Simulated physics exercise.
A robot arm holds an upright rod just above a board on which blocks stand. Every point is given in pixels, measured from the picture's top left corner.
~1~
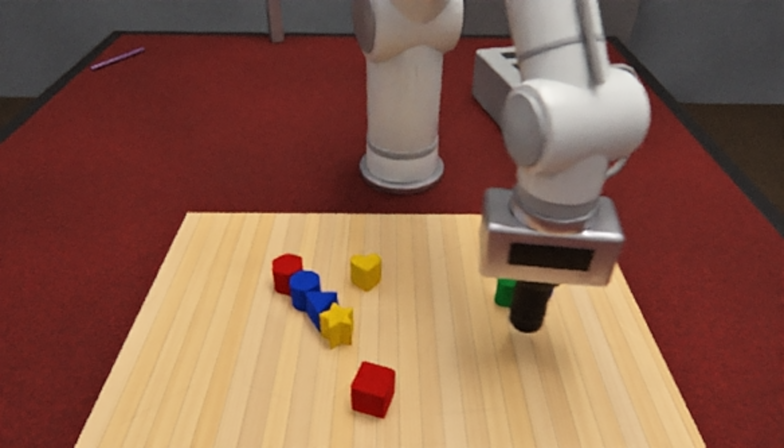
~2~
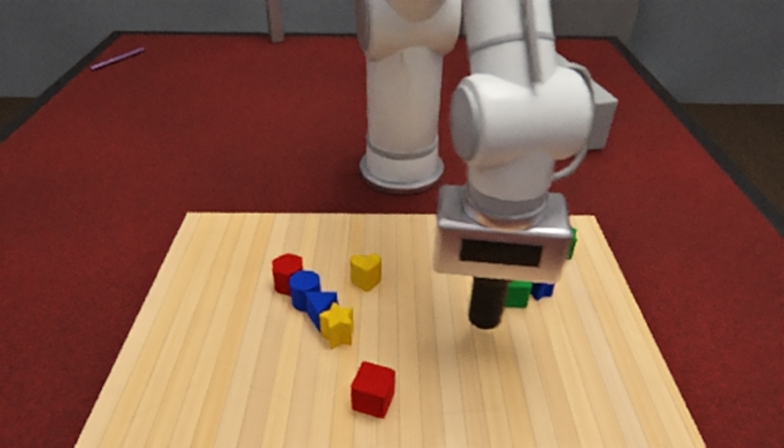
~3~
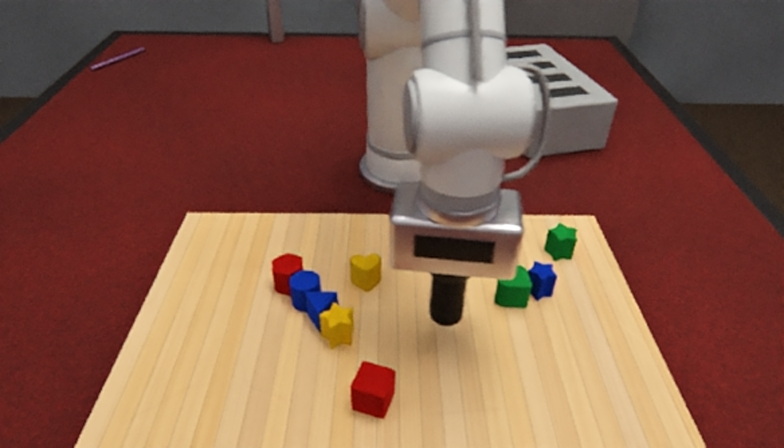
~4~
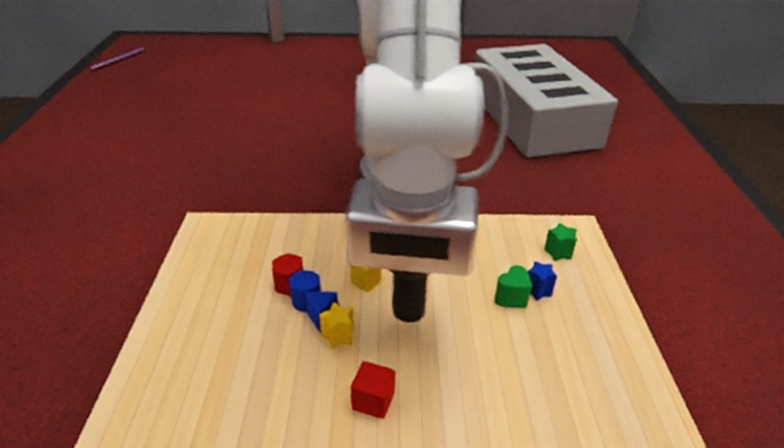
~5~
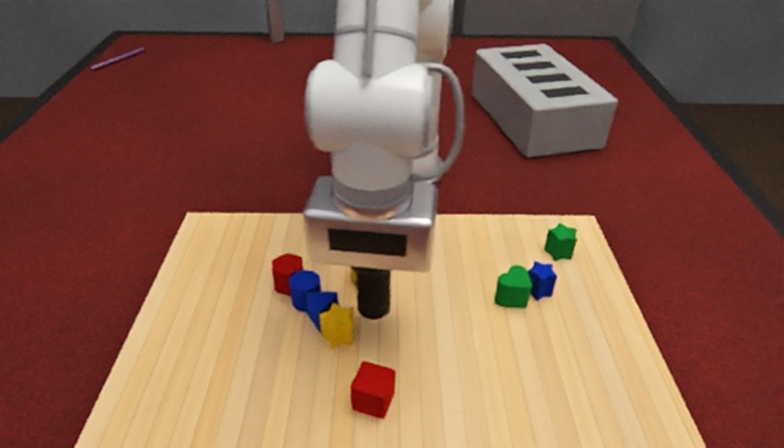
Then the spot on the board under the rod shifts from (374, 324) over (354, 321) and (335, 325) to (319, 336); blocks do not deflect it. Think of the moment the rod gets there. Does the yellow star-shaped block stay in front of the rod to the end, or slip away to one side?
The yellow star-shaped block stays in front.
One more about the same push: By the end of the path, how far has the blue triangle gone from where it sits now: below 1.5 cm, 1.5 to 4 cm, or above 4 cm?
Between 1.5 and 4 cm.
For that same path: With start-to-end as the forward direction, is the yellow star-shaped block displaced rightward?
The answer is no.
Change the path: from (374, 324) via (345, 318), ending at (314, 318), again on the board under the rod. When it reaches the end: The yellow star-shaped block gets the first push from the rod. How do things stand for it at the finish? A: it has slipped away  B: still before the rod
A.
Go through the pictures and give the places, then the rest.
In the first frame, rod's lower end (525, 322); blue cylinder (305, 279); blue triangle (321, 298); yellow star-shaped block (337, 314).
In the second frame, rod (484, 318); blocks still.
In the third frame, rod (446, 315); blocks still.
In the fourth frame, rod (409, 311); blocks still.
In the fifth frame, rod (374, 308); blue cylinder (305, 279); blue triangle (321, 298); yellow star-shaped block (337, 314).
On the path given first. Halfway along, rod (342, 306); blue triangle (308, 301); yellow star-shaped block (323, 321).
At the end, rod (317, 320); blue cylinder still; blue triangle (295, 303), turned 15° clockwise; yellow star-shaped block (307, 337).
